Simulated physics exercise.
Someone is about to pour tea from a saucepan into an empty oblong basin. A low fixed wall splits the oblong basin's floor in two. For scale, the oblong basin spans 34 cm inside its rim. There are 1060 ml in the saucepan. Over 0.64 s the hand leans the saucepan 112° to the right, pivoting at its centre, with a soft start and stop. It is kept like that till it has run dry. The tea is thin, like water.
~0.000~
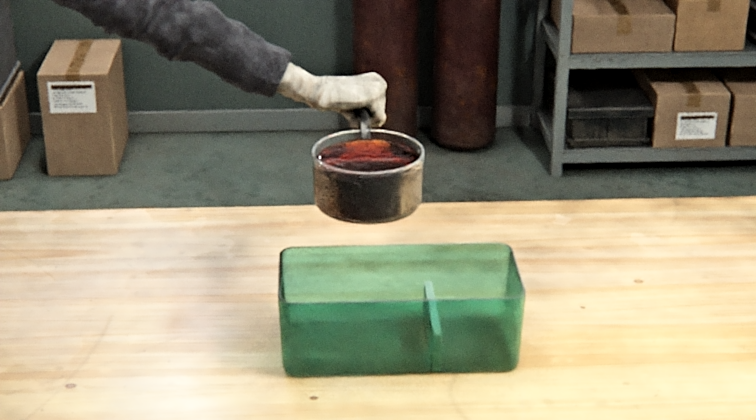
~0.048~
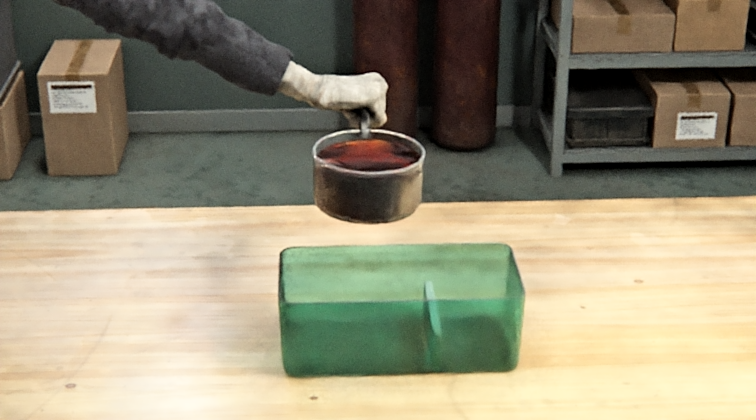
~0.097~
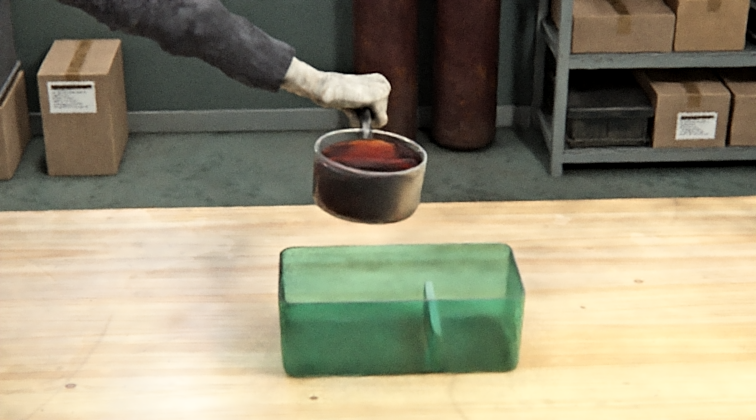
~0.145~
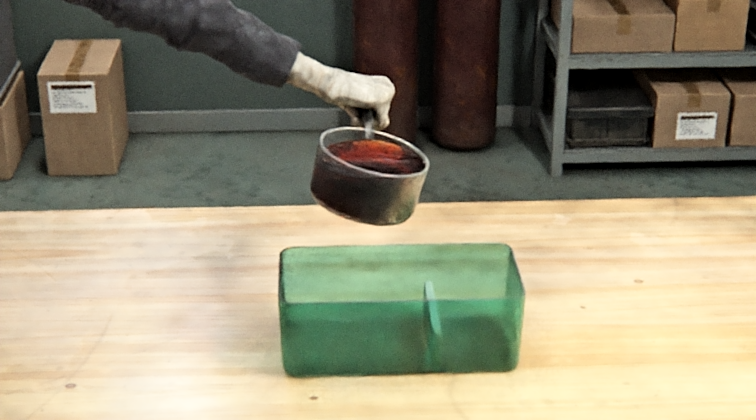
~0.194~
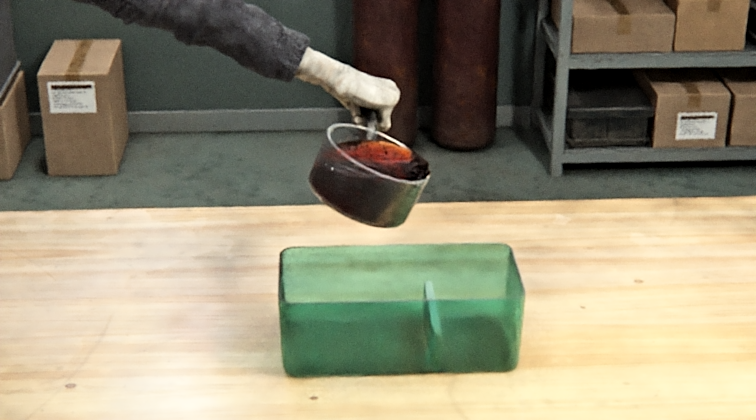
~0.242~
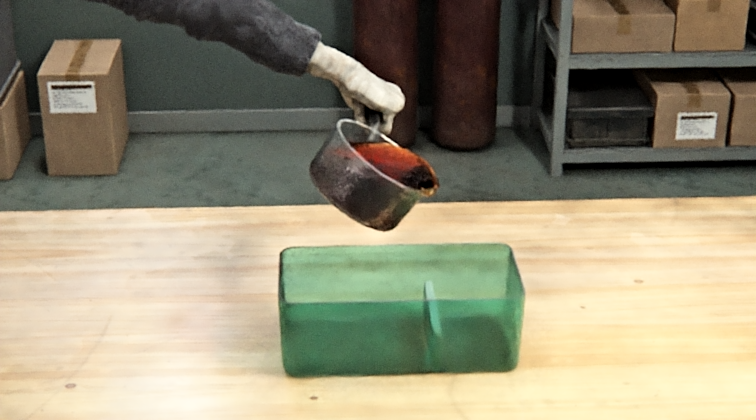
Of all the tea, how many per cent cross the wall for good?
About 64 per cent.
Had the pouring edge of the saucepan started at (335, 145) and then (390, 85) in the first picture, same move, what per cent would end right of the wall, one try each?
First 10, then 50 per cent.
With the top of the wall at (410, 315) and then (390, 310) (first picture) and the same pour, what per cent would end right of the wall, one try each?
First 80, then 90 per cent.
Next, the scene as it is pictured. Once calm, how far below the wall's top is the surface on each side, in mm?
Some 50 mm on the left and 20 mm on the right.
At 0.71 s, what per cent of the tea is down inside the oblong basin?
Some 76 per cent.
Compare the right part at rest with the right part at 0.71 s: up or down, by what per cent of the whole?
The share moves up, by some 4 per cent.
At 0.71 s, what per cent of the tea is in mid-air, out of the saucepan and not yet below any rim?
Some 22 per cent.
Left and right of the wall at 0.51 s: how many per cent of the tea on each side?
Near 0 on the left, 38 on the right.
By 0.51 s the tilt is 101° and 22 per cent is still to pour, 0 is left of the wall and 37 right of it.
By 0.71 s the tilt is 112° and 3 per cent is still to pour, 16 is left of the wall and 59 right of it.
By 0.92 s the tilt is 112° and 0 per cent is still to pour, 28 is left of the wall and 65 right of it.
By 1.14 s the tilt is 112° and 0 per cent is still to pour, 29 is left of the wall and 63 right of it.
At rest 29 per cent lies left of the wall, 64 right of it and 7 outside.
